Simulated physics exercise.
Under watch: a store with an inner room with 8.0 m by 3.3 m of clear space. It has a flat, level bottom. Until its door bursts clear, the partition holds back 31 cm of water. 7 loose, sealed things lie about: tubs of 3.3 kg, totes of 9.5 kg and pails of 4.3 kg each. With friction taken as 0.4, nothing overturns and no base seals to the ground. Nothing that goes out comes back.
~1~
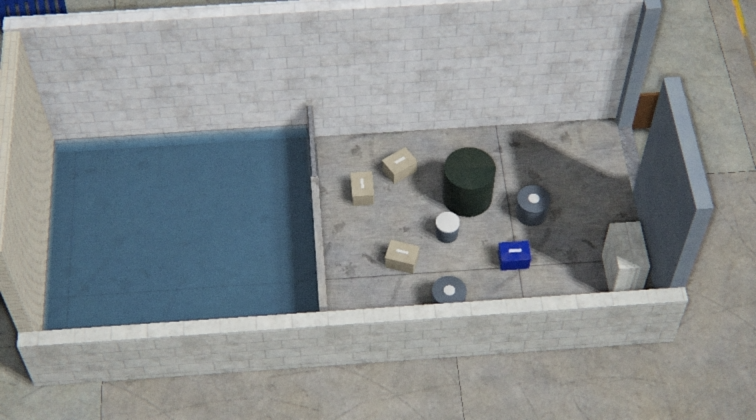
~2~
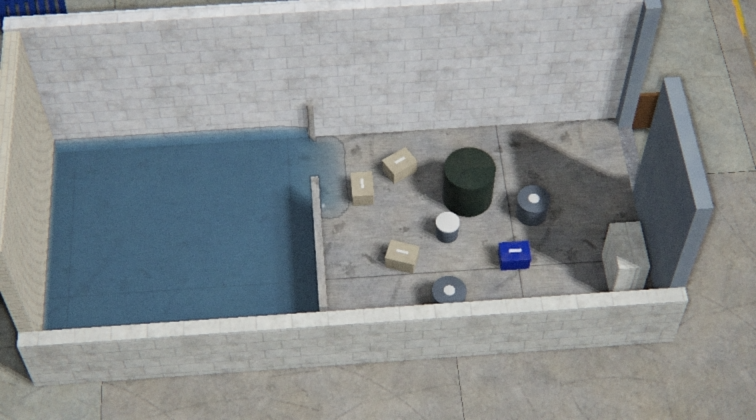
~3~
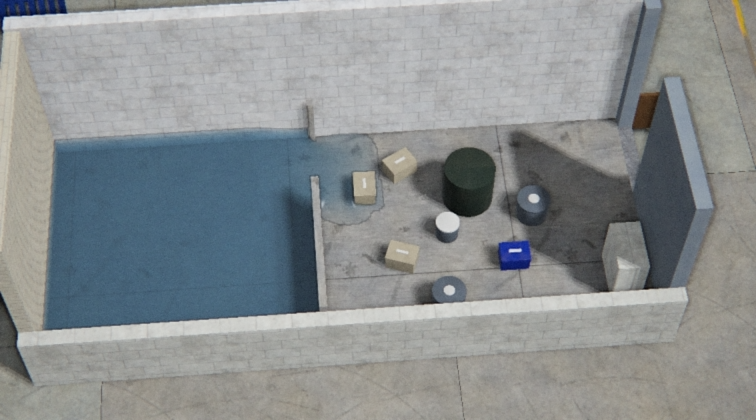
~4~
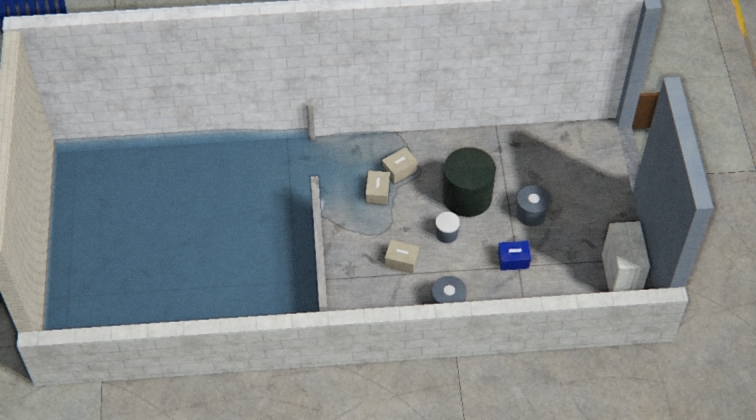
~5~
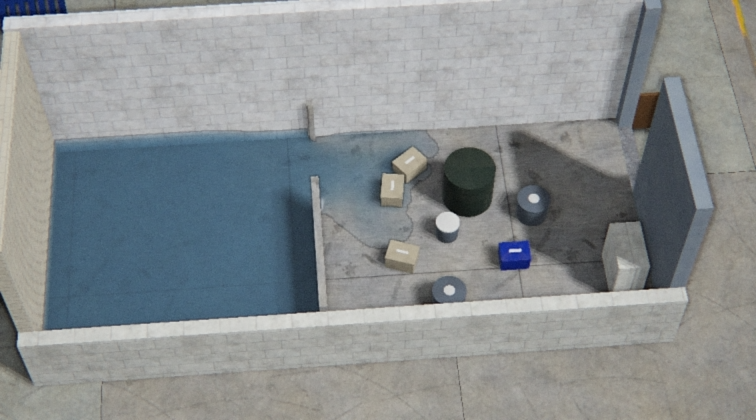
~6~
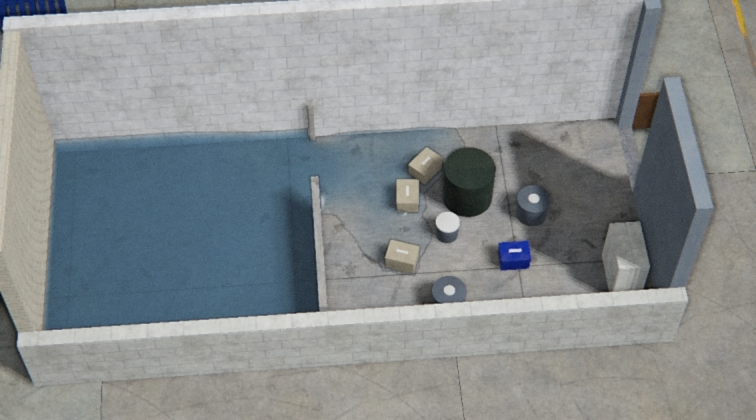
At the start, a partition holds water on the left side of a walled room, with boxes and round containers on the dry floor to the right. A gap opens in the partition and water spreads through it across the floor, and two tan boxes slide right, toward the large dark cylinder.
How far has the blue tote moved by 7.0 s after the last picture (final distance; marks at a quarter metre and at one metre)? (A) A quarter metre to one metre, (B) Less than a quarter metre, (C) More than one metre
Less than a quarter metre (B).
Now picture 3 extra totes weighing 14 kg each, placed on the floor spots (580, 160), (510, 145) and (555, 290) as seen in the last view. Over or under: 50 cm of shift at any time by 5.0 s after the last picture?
Result by item: Beyond it; beyond it; within it.
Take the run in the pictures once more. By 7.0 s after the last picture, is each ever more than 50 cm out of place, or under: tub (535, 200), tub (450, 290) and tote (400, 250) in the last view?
Well, the first one's too far, the next one's too far and the last one's not that far.
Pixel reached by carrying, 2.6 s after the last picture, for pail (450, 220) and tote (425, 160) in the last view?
They should sit about (492, 267) and (617, 172) in the last view.
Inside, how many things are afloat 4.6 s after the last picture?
At that point I count 2.
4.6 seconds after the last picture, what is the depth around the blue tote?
Roughly 2 cm deep.
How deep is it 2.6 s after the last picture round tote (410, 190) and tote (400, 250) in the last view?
Close to 4 and 2 centimetres.
Then, 0.6 s after the last picture the blue tote is near (515, 251), 0.0 m from its start, aground; 0 of 7 are out; 0 afloat.
Then, 2.6 s after the last picture the blue tote is near (516, 251), 0.0 m from its start, aground; 0 of 7 are out; 1 afloat.
Then, 4.6 s after the last picture the blue tote is near (516, 251), 0.0 m from its start, aground; 1 of 7 are out; 2 afloat.
Then, 7.0 s after the last picture the blue tote is near (516, 251), 0.0 m from its start, aground; 1 of 7 are out; 3 afloat.
